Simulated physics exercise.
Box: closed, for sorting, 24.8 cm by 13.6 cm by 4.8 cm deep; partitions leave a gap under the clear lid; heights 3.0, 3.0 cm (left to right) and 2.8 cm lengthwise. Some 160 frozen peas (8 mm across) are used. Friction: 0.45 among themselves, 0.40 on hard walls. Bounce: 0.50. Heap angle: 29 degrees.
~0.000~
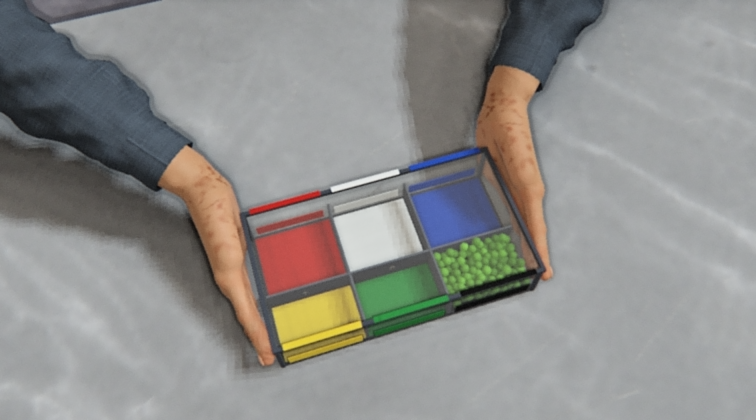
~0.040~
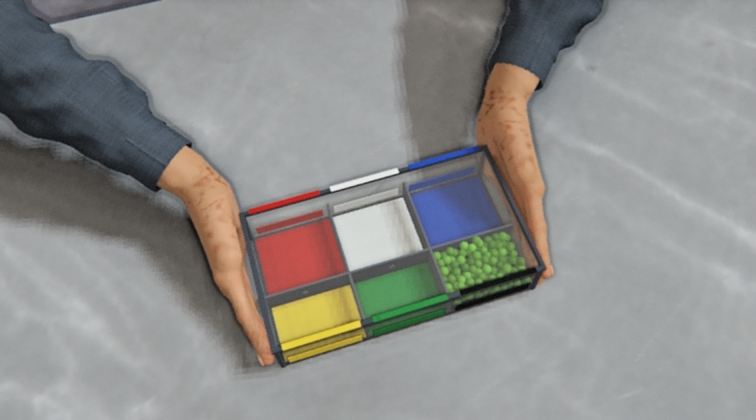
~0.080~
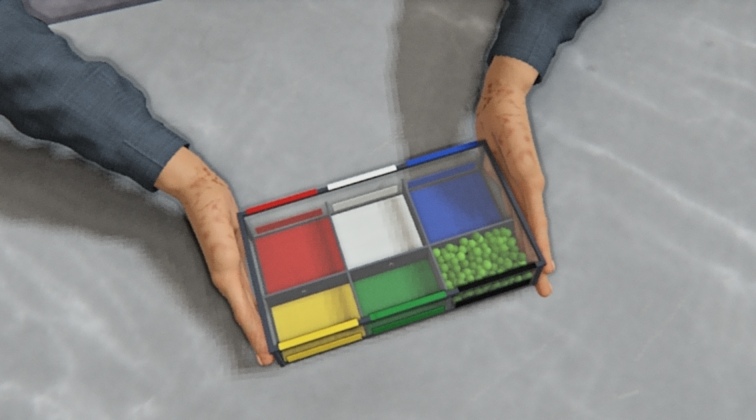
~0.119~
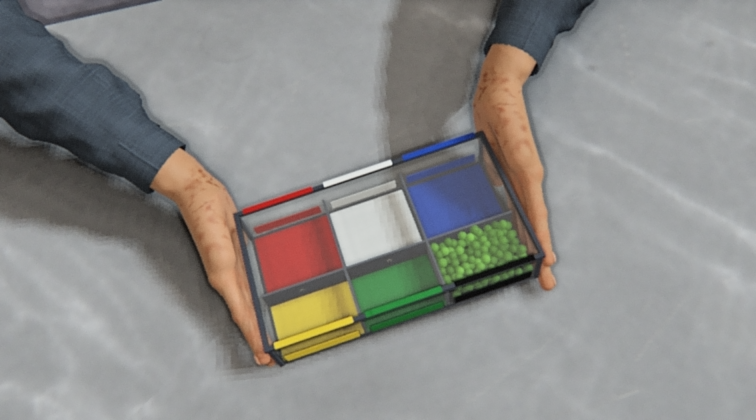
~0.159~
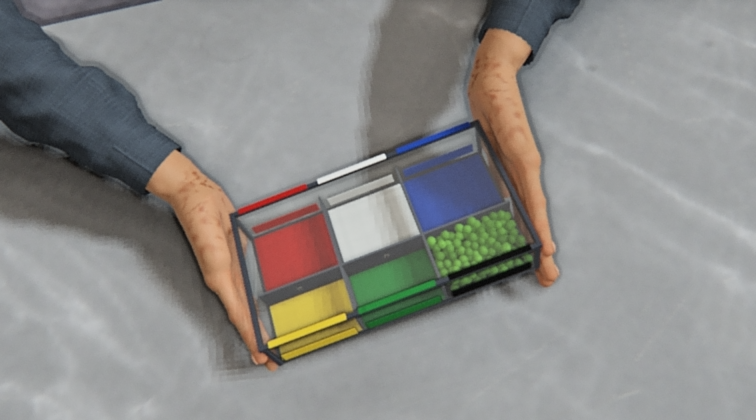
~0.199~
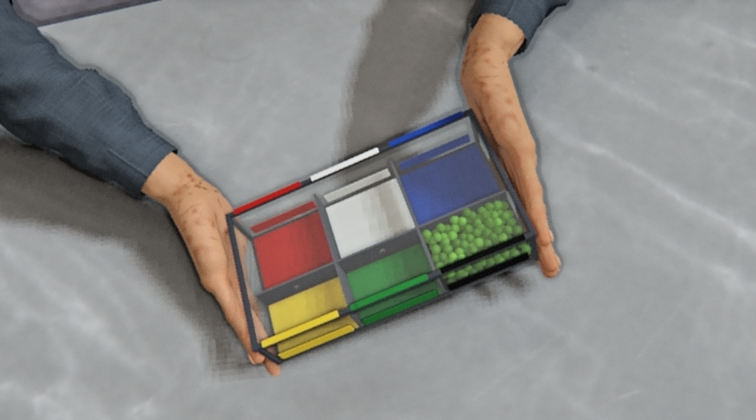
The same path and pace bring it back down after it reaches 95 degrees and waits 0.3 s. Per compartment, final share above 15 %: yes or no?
Red yes; blue no; green no; yellow no; white no; black no.
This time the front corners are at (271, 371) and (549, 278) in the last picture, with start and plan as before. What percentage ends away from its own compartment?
In that case about 15 percent.
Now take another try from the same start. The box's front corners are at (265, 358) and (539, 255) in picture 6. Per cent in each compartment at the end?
Each compartment ends with this per cent: Red 0, blue 0, green 5, yellow 30, white 0 and black 65.
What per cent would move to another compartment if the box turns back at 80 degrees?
Some 55 per cent.
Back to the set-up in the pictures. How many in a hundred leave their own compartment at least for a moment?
About 90 %.
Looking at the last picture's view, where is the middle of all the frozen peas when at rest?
Approximately (286, 268) in the last view.
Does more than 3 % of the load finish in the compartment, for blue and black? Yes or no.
For blue, it does not; for black, it does.
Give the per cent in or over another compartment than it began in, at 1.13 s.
75 %.
Then, at 1.13 s, tilt 95 degrees; red 40 %, green 10 %, yellow 10 %, white 10 %, black 25 %.
Then, at 1.75 s, tilt 50 degrees; red 75 %, green 5 %, yellow 10 %, white 5 %, black 10 %.
Then, at 2.41 s, tilt 0 degrees; red 75 %, green 5 %, yellow 10 %, white 5 %, black 10 %.
In the end, at 3.1 s, red 75 %, blue 0 %, green 5 %, yellow 10 %, white 5 %, black 10 %.
